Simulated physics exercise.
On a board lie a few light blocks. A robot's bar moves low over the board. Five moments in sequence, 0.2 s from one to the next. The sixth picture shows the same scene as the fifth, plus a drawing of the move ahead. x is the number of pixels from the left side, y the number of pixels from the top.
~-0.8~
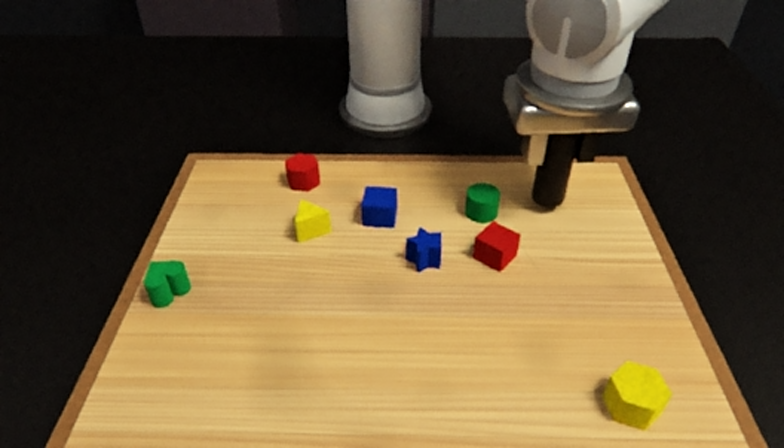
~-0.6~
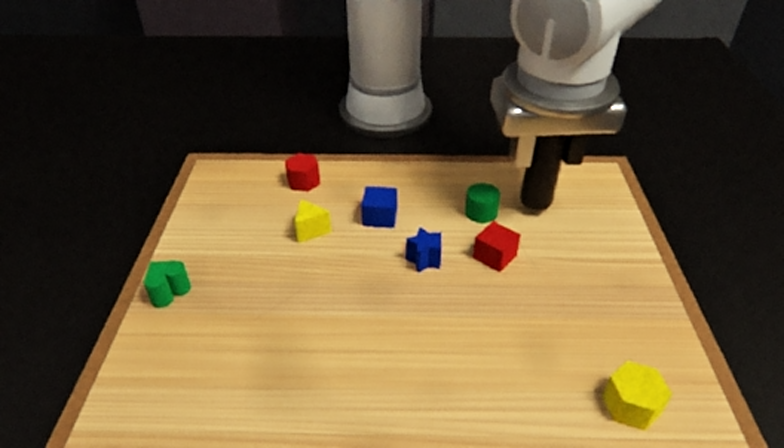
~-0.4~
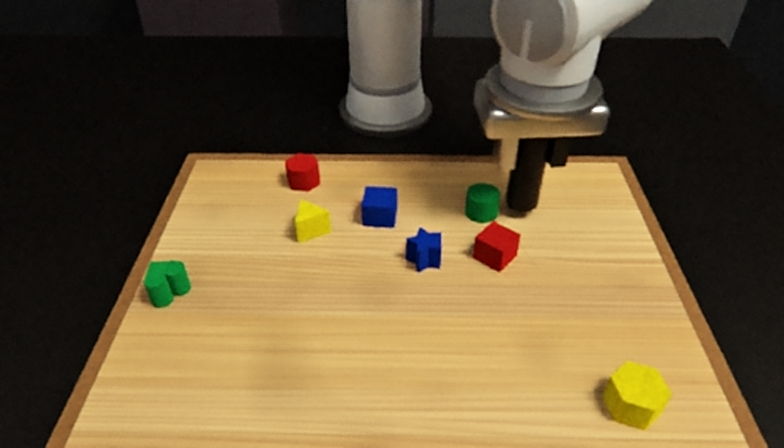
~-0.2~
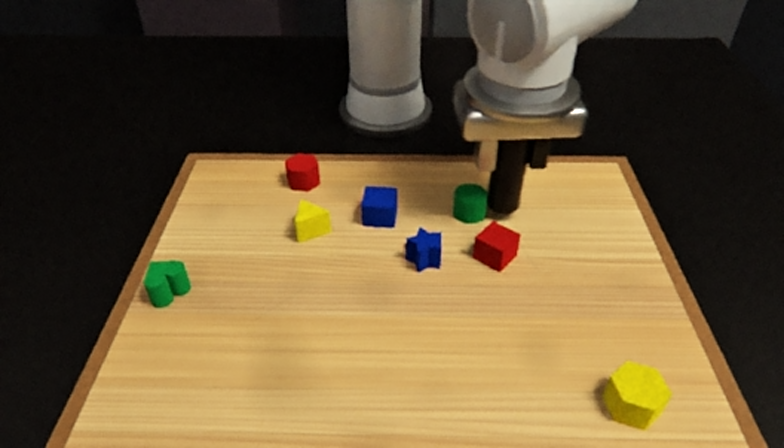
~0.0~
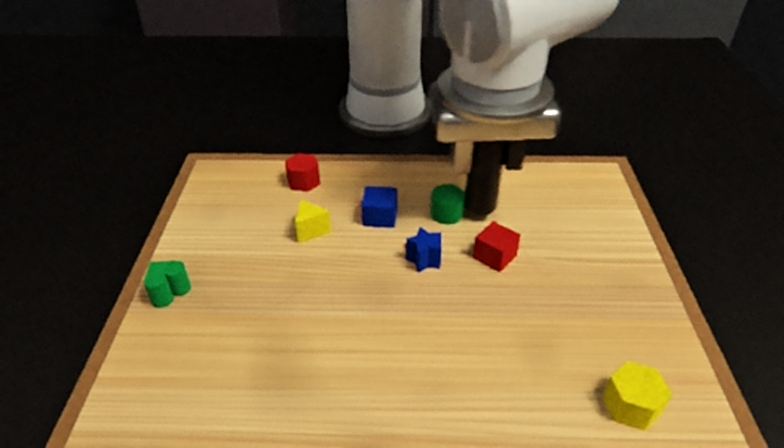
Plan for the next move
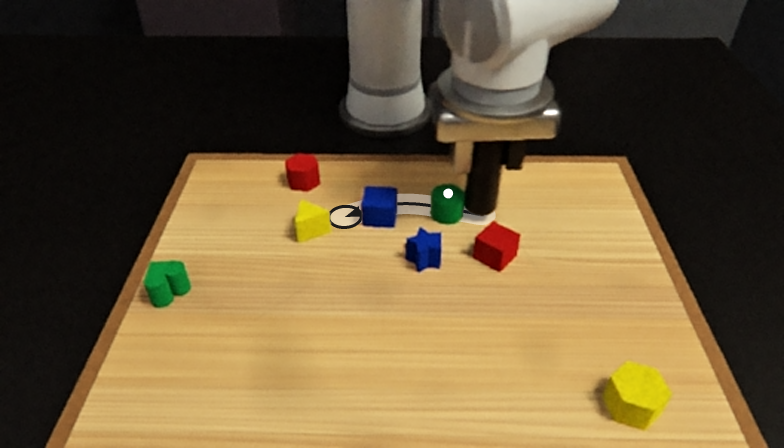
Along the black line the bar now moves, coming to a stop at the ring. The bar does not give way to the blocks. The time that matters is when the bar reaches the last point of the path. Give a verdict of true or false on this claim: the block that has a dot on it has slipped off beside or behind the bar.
It is false.
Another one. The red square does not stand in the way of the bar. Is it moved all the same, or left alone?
Once the path is done, it remains where it sat before.
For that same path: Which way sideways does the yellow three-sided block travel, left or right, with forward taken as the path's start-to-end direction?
To the path's left.
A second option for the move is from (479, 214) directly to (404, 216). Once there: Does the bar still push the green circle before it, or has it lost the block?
By the time the path ends, the green circle is still sitting right in front of the bar.
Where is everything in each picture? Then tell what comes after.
The first picture shows tip of the bar (547, 199), middles of tops, yellow three-sided block (309, 211), blue square (380, 196), green circle (484, 192), red square (498, 235).
The second picture shows bar (536, 201), nothing pushed.
The third picture shows bar (521, 203), nothing pushed.
The fourth picture shows bar (503, 205), green circle (471, 193).
The fifth picture shows bar (480, 207), yellow three-sided block (309, 211), blue square (380, 196), green circle (448, 193), red square (498, 235).
The line goes from (479, 214) via (434, 206) and (388, 205), ending at (345, 217); the dot is on the green circle.
The first path, step by step. One third of the way, bar (434, 199); blue square (370, 197), turned 10° anticlockwise; green circle (403, 192).
Two thirds of the way, bar (387, 197); yellow three-sided block (299, 214), turned 15° clockwise; blue square (331, 208), turned 50° anticlockwise; green circle (357, 194).
At the end, bar (344, 209); yellow three-sided block (256, 234); blue square (288, 225), turned 50° anticlockwise; green circle (313, 208); red square unmoved.
